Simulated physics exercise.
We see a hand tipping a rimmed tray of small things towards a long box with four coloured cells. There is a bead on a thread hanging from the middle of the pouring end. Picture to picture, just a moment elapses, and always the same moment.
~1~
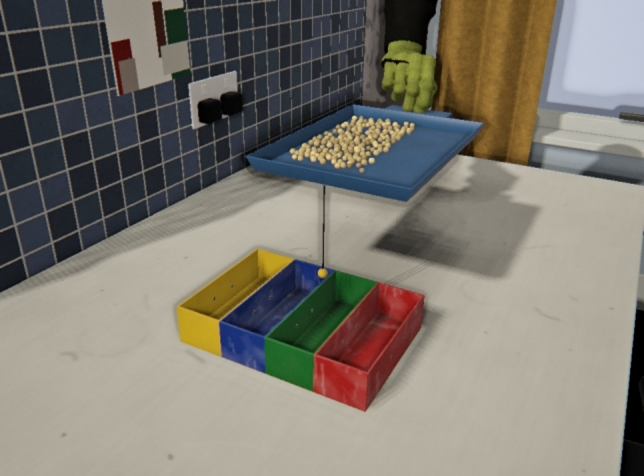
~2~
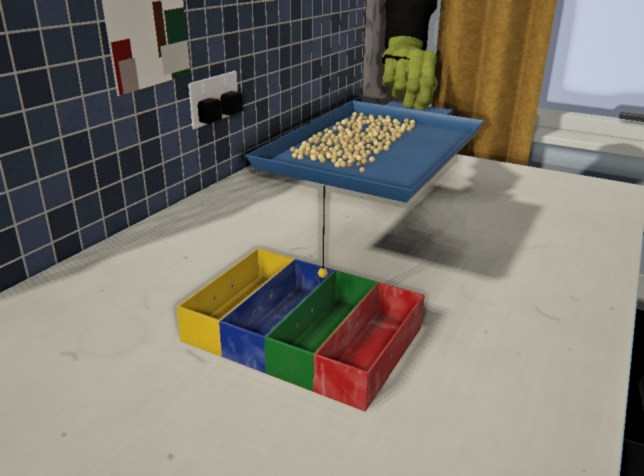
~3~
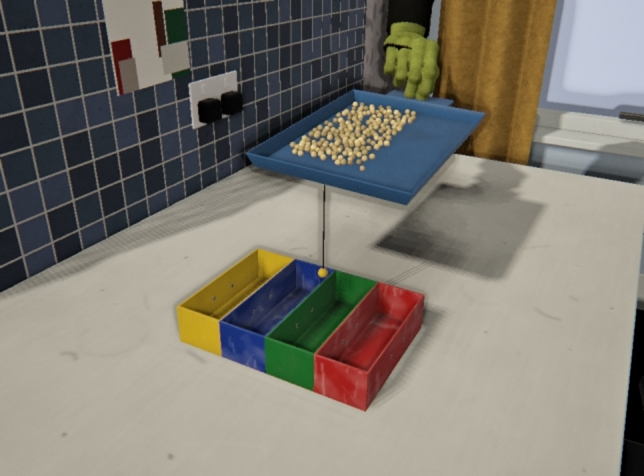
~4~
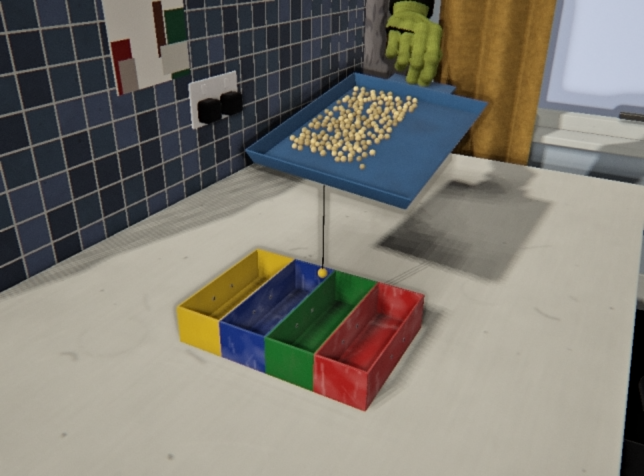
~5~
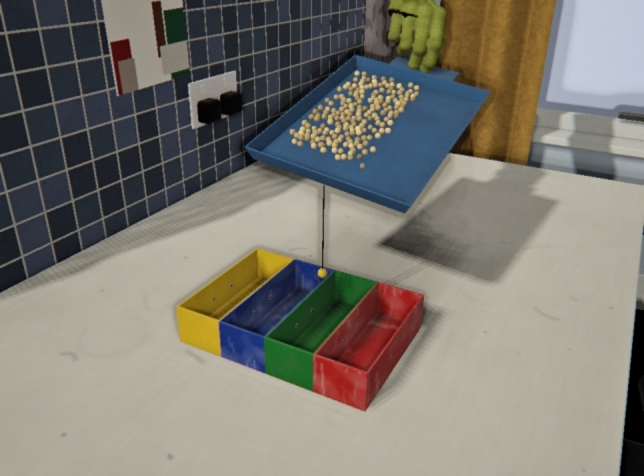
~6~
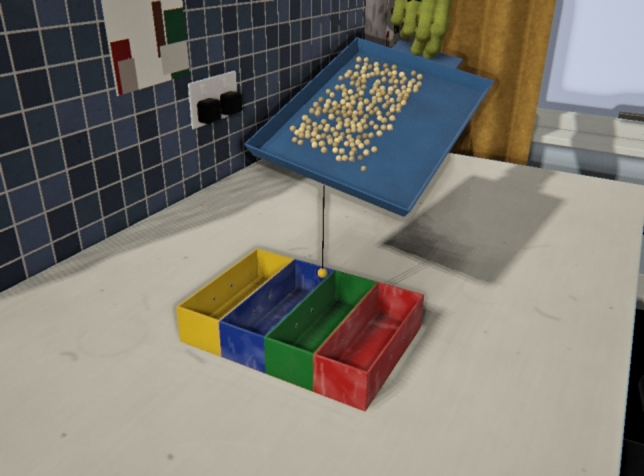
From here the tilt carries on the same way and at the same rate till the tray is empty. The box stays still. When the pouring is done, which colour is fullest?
Fullest: The red cell.
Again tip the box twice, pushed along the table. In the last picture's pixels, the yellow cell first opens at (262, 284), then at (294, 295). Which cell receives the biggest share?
With the first placing it's the red one, with the second it's green.
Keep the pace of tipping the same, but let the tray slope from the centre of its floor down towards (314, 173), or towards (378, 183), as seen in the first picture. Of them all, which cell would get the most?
Yellow, then the red one.
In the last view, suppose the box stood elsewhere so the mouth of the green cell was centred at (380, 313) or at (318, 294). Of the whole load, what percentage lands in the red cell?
Close to 50 in a hundred, then close to 20 in a hundred.
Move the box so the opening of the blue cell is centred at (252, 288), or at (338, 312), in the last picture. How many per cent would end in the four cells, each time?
About 0 % and 100 %.
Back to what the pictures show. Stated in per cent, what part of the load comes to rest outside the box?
Roughly 50 percent.
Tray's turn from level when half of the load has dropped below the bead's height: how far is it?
I'd put it at about 70 degrees.
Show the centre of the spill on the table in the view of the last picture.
Around (464, 411).
Shortly afterwards, tray tipped steeply; near a third on the tray; a little in the red cell; only a few in the green cell; near half falling or outside the box.
Next, tray tipped past a quarter turn; near half in the red cell; only a few in the green cell; near half falling or outside the box.
Some moments later, tray tipped past a quarter turn; near half in the red cell; only a few in the green cell; near half falling or outside the box.
In the end, tray tipped past a quarter turn; near half in the red cell; only a few in the green cell; none at all in the blue cell; none at all in the yellow cell; near half outside the box.
